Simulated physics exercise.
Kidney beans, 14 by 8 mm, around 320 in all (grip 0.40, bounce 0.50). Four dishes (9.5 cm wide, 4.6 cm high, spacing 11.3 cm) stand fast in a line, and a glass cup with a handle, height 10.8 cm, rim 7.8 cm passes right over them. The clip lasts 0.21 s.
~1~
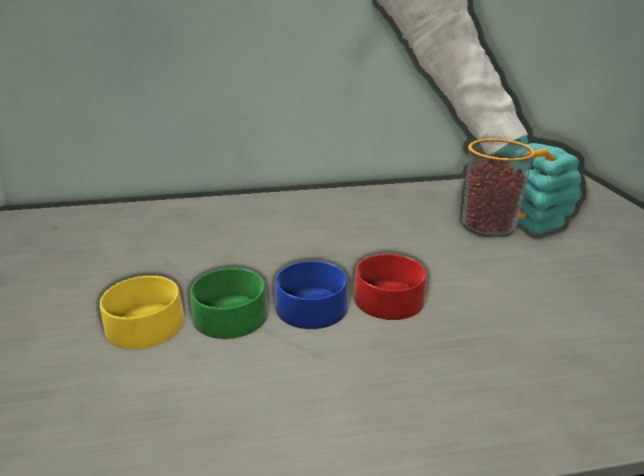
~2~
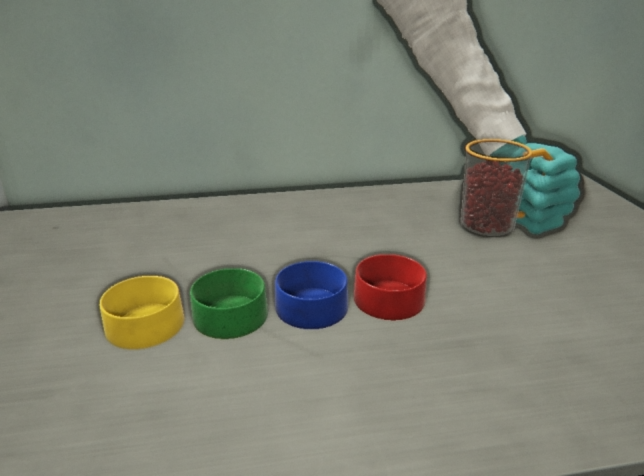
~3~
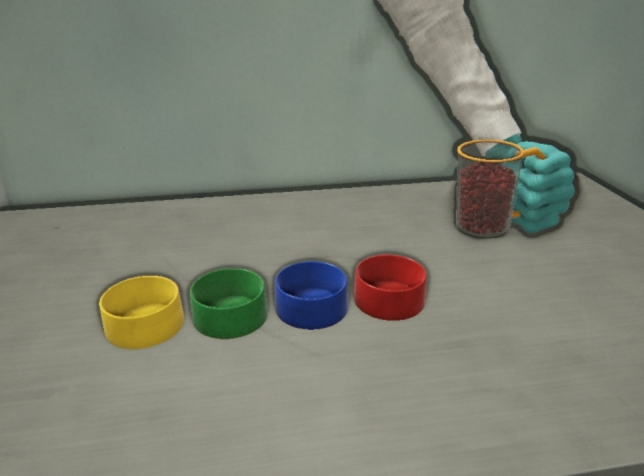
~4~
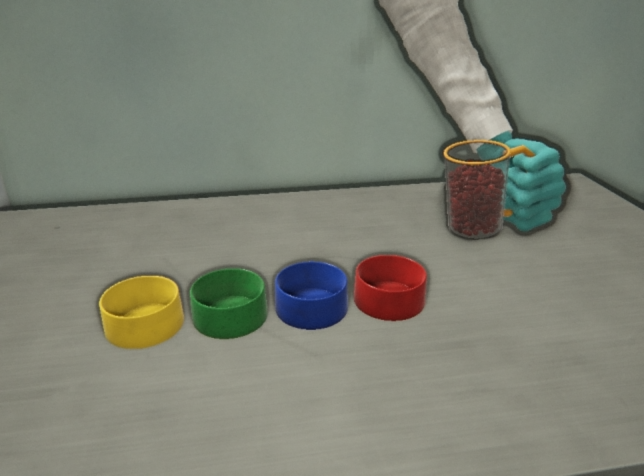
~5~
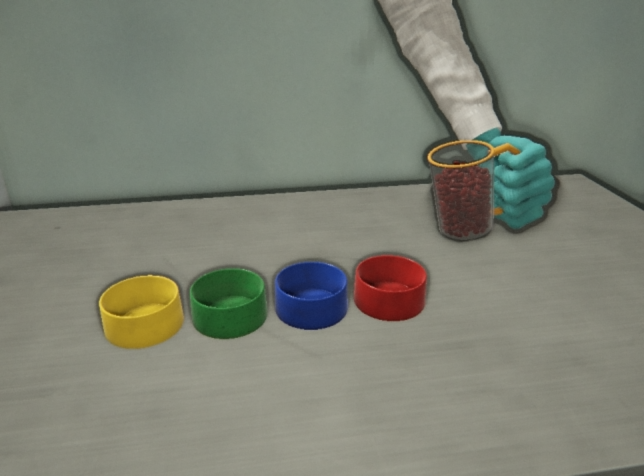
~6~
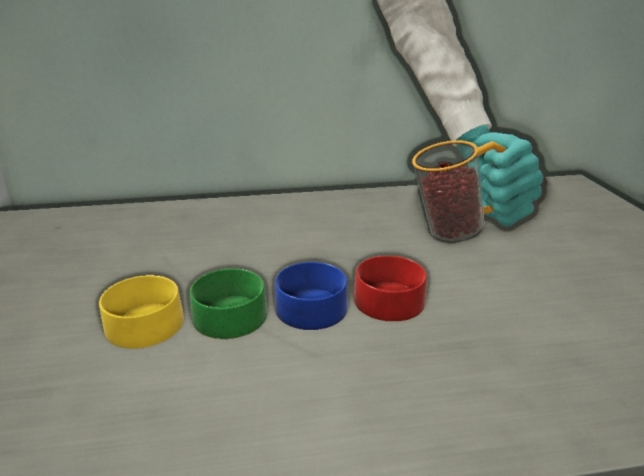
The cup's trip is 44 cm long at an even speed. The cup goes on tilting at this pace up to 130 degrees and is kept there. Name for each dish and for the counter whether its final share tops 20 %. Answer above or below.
Red below, blue below, green below, yellow above, counter above.
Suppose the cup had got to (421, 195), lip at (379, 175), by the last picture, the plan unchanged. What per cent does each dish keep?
Red 0; blue 0; green 0; yellow 40.
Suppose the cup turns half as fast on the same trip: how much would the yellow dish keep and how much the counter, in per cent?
In that case yellow 70, counter 30.
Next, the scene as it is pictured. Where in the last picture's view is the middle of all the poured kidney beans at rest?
At about (121, 321).
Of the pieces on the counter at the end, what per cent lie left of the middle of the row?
Roughly 100 per cent.
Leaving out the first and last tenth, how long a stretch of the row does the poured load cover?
About 21 cm.
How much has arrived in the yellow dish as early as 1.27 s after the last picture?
Near 55 per cent so far.
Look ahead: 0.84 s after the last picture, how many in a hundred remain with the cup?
Roughly 90 per cent.
Then, 0.51 s after the last picture, tilt 71 degrees; cup holds 100 %.
Then, 0.84 s after the last picture, tilt 106 degrees; cup holds 90 %, yellow 5 %.
Then, 1.27 s after the last picture, tilt 130 degrees; cup holds 0 %, yellow 55 %.
In the end, red 0 %, blue 0 %, green 0 %, yellow 55 %, counter 45 %.
